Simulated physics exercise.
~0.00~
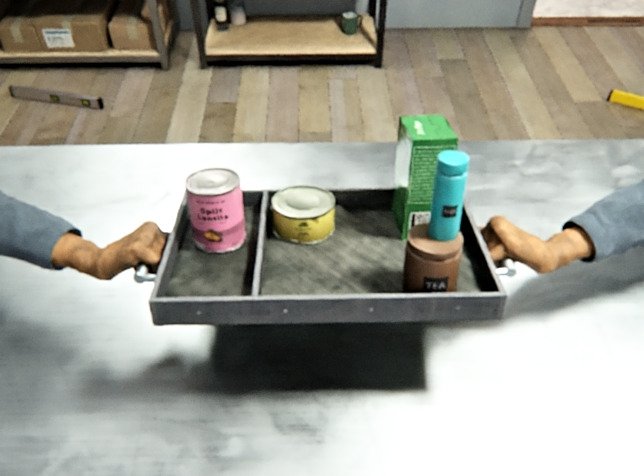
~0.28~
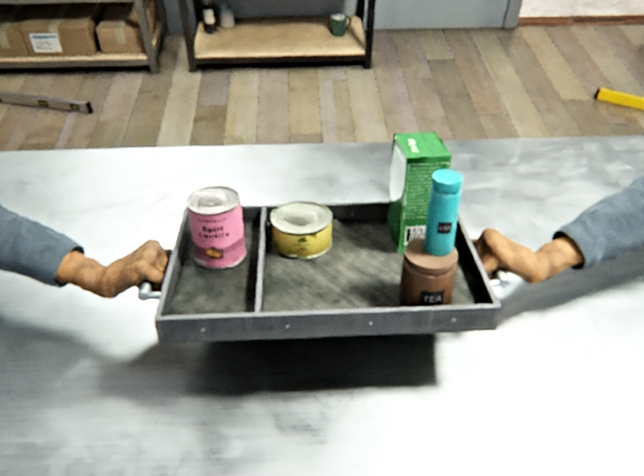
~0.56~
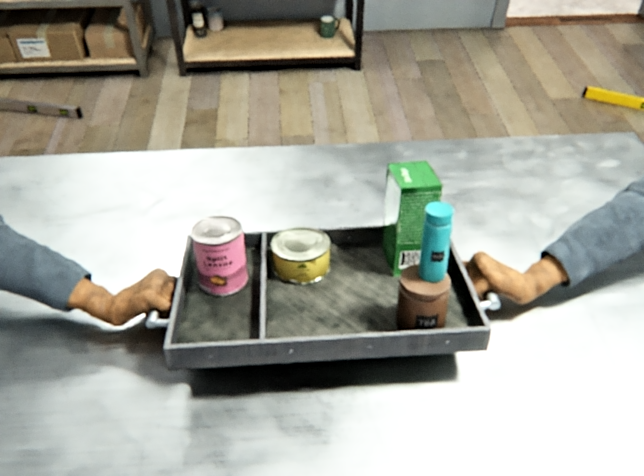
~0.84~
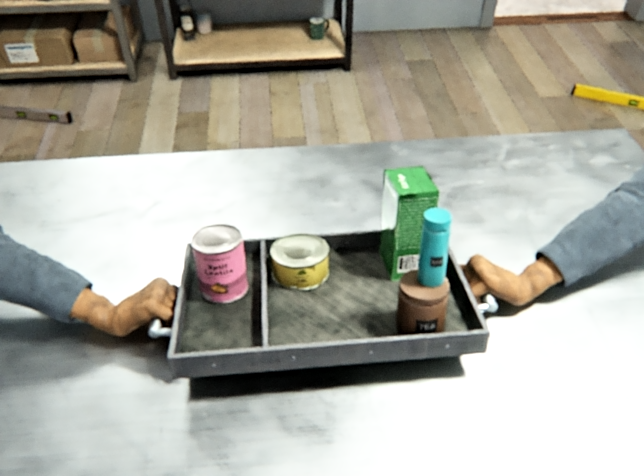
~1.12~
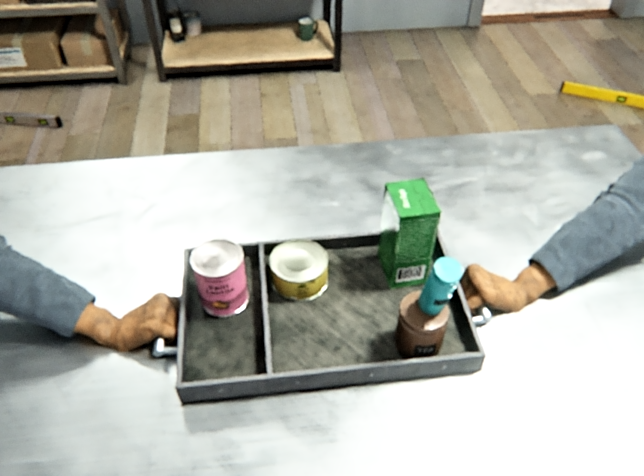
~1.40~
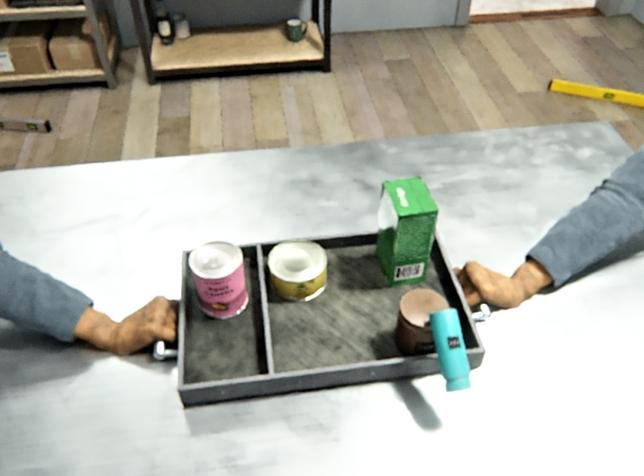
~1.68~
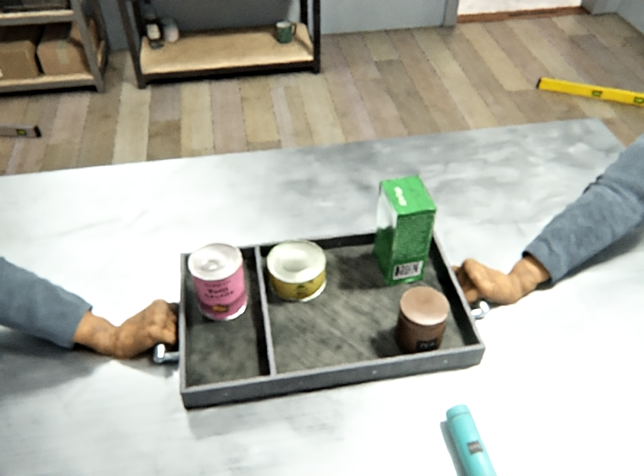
Two hands in blue-grey sleeves hold a dark divided tray by its end handles above a pale grey table, seen from above, with shelves and a wooden floor behind. A pink tin stands in the left section, and a yellow tub, a tall green carton and a brown jar topped by a turquoise shaker occupy the right. The hands lower the tray until it rests flat on the table. The shaker tilts on the jar, then topples headfirst over the near rim. It ends lying on the table in front, while the other four items remain standing in the tray.
